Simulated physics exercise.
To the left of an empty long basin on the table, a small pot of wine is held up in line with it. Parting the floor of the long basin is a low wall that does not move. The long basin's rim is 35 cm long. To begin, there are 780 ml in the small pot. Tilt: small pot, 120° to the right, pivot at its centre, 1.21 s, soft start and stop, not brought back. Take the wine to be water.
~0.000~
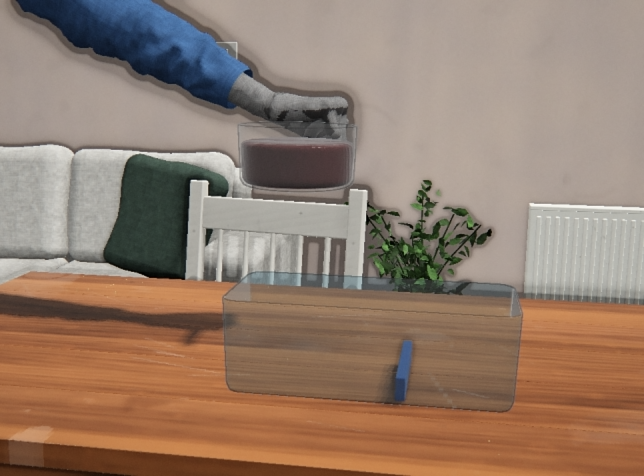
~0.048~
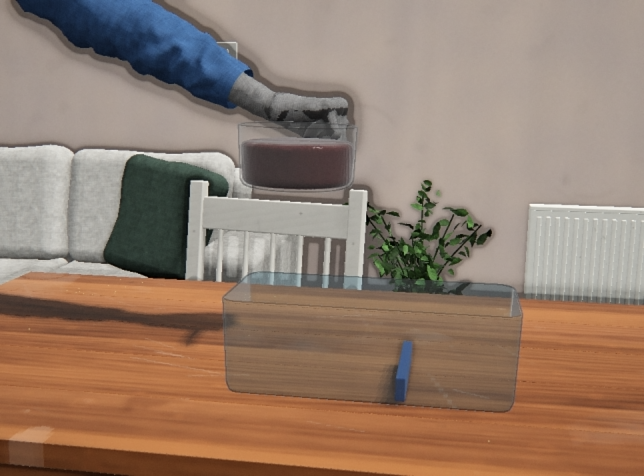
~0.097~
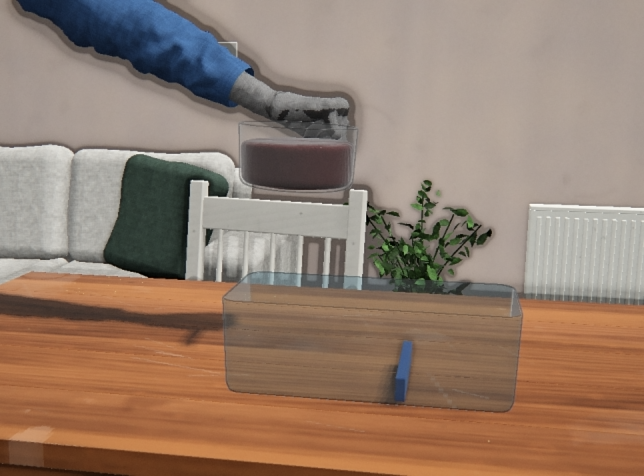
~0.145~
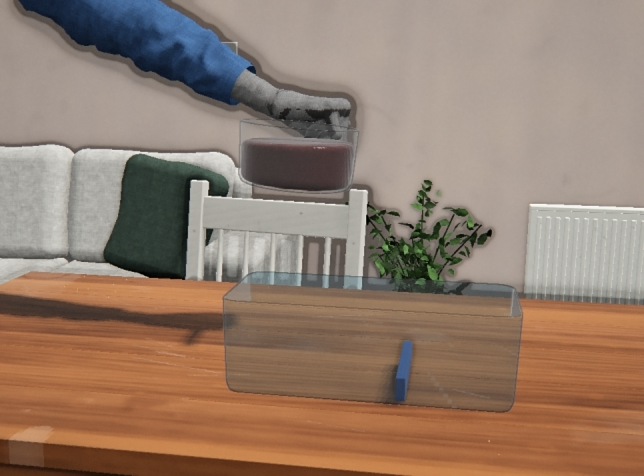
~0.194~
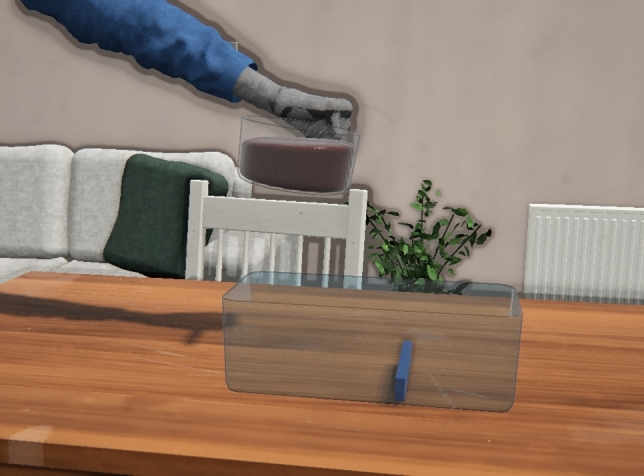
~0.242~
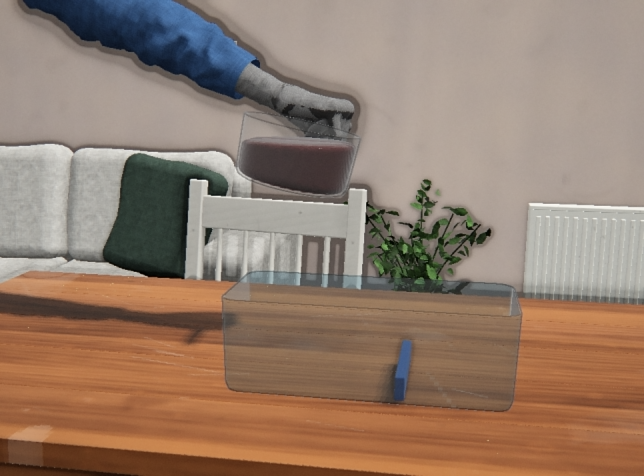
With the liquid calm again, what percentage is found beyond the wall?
Beyond the wall there is roughly 50 percent.
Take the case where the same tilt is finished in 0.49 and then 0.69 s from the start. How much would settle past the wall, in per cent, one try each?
In order, 30 and 35 per cent.
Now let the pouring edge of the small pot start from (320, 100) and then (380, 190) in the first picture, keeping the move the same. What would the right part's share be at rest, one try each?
I'd expect close to 15 per cent and then close to 55 per cent.
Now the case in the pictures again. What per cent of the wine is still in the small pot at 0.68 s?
I'd put it near 52 percent.
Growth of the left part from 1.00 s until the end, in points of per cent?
About 14 percent.
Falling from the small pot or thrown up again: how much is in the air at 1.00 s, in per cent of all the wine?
Around 10 per cent of the liquid is in flight.
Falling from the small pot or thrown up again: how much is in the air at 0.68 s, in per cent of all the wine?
About 38 per cent.
By 0.68 s the tilt is 72° and 52 per cent is still to pour, 4 is left of the wall and 6 right of it.
By 1.00 s the tilt is 112° and 5 per cent is still to pour, 34 is left of the wall and 51 right of it.
By 1.34 s the tilt is 120° and 0 per cent is still to pour, 49 is left of the wall and 50 right of it.
By 1.71 s the tilt is 120° and 0 per cent is still to pour, 49 is left of the wall and 50 right of it.
At rest 49 per cent lies left of the wall, 50 right of it and 1 outside.
